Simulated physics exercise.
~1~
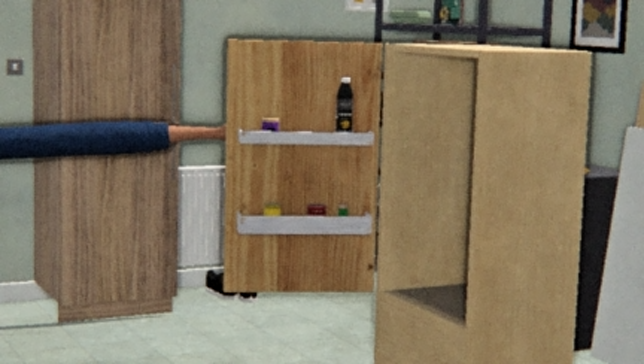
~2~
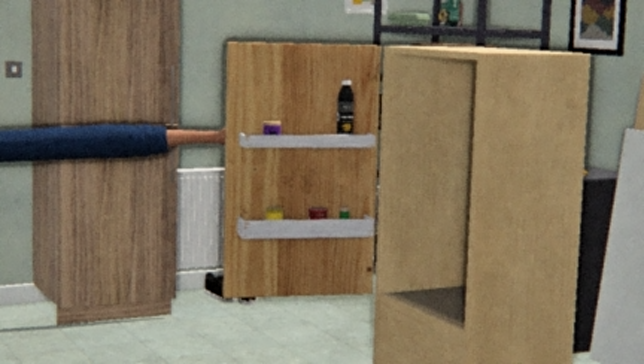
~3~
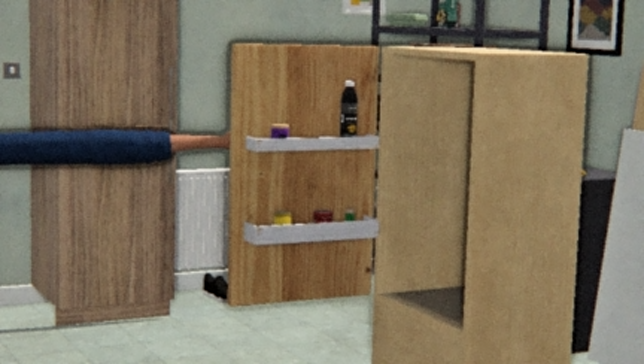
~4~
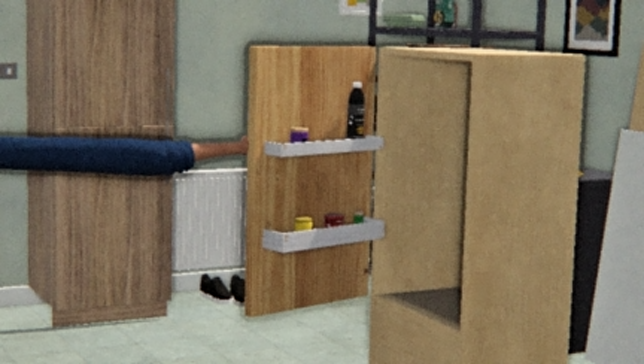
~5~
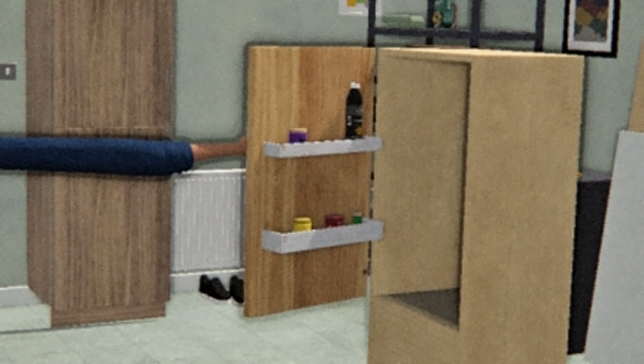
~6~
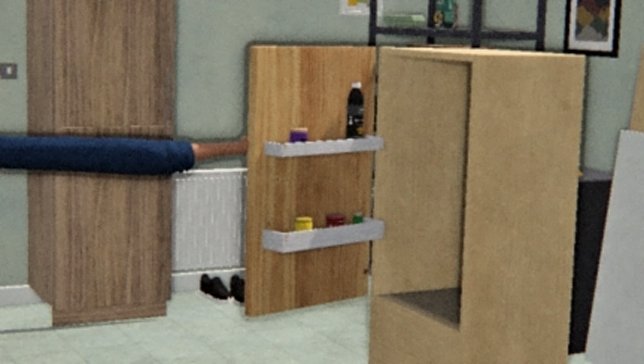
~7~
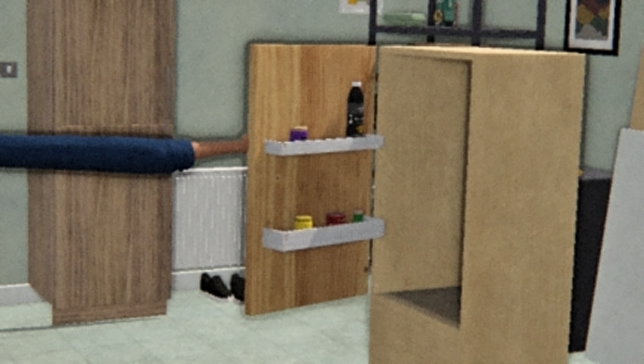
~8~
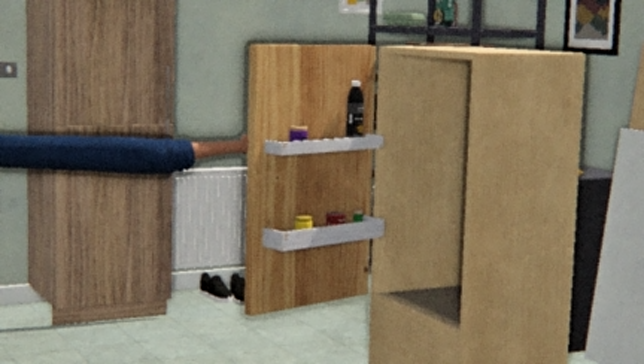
A wooden pantry door held by a blue-sleeved arm swung a little way towards closing, carrying its two racks of small jars, containers and a black bottle slightly to the right, then stopped partly open with everything still standing behind the rails.
